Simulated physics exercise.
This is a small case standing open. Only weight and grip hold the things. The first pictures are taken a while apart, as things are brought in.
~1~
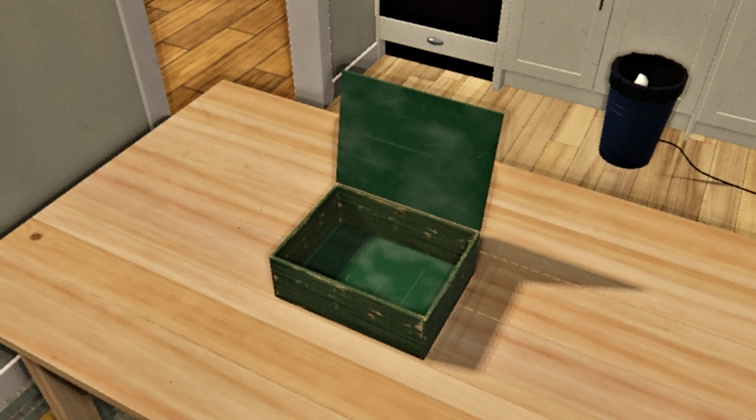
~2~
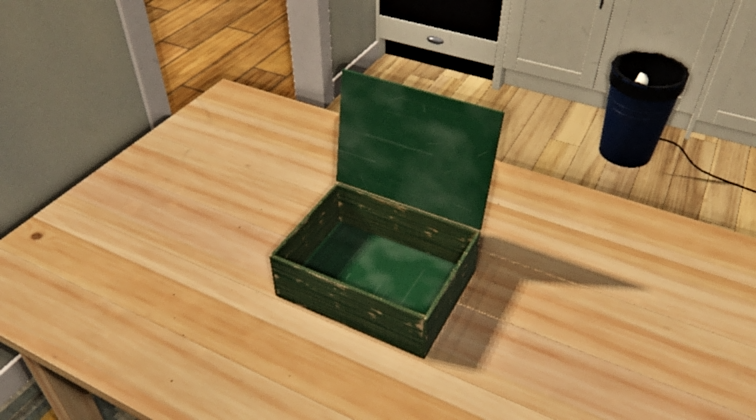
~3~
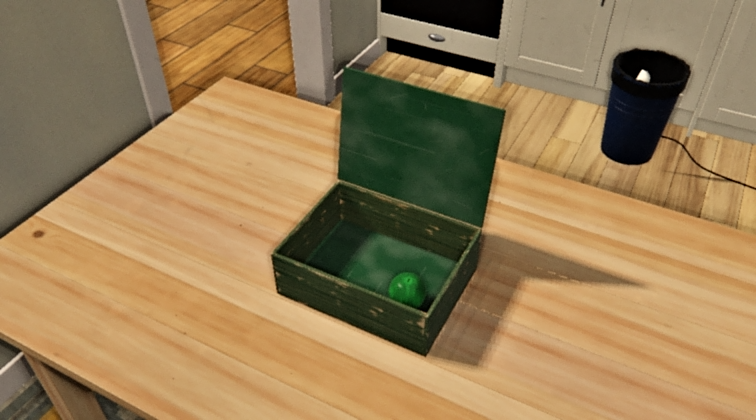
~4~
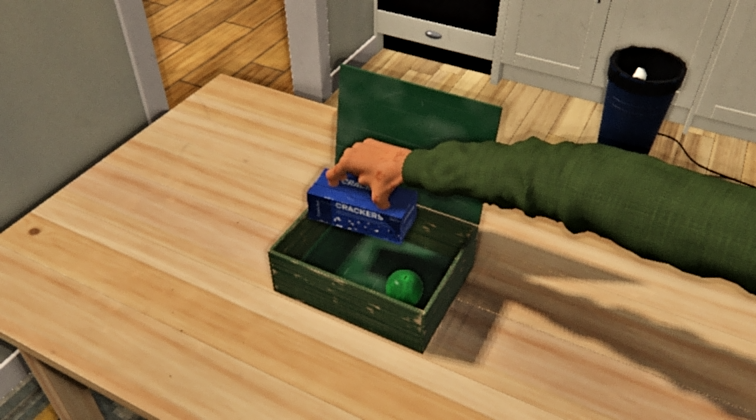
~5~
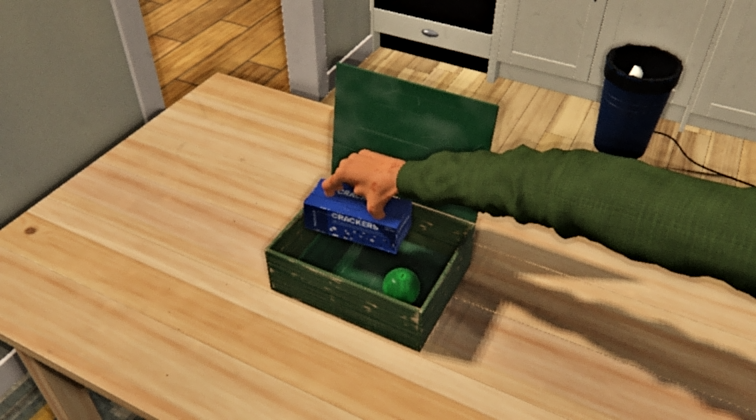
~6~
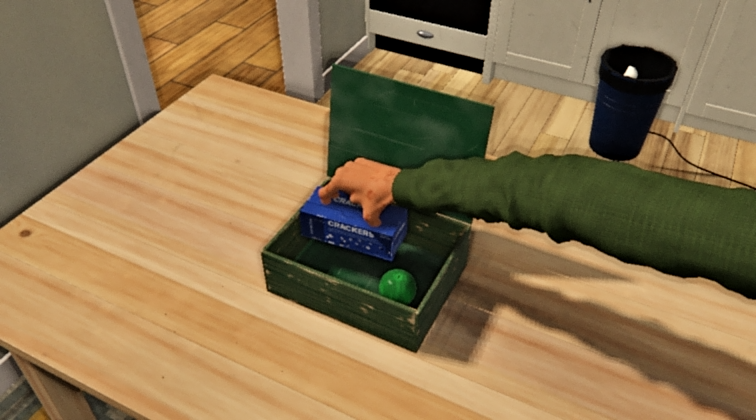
We see an open green case, empty on a wooden table, then with a green apple inside; a hand in a green sleeve then holds a blue carton of crackers over the case and lowers it slightly beside the apple.
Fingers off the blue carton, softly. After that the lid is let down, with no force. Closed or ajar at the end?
As it turns out, it shuts flat.
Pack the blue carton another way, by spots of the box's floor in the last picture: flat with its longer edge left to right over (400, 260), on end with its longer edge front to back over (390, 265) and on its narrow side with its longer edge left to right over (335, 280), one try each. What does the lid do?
First, it shuts flat; second, it stays ajar; third, it closes.
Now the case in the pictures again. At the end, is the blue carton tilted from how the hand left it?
The blue carton stays as placed.
Then, 0.50 s after the last picture, blue carton slid a little near (354, 247); green apple rolled a little.
Then, 1.50 s after the last picture, lid 66° above the rim; blue carton slid a little near (354, 247); green apple rolled about its own width.
Then, 2.00 s after the last picture, lid 24° above the rim; blue carton slid a little near (354, 247); green apple rolled about its own width.
At rest, lid shut; moved from the start, green apple and blue carton. Seen from the same camera at the end, blue carton near (354, 247).
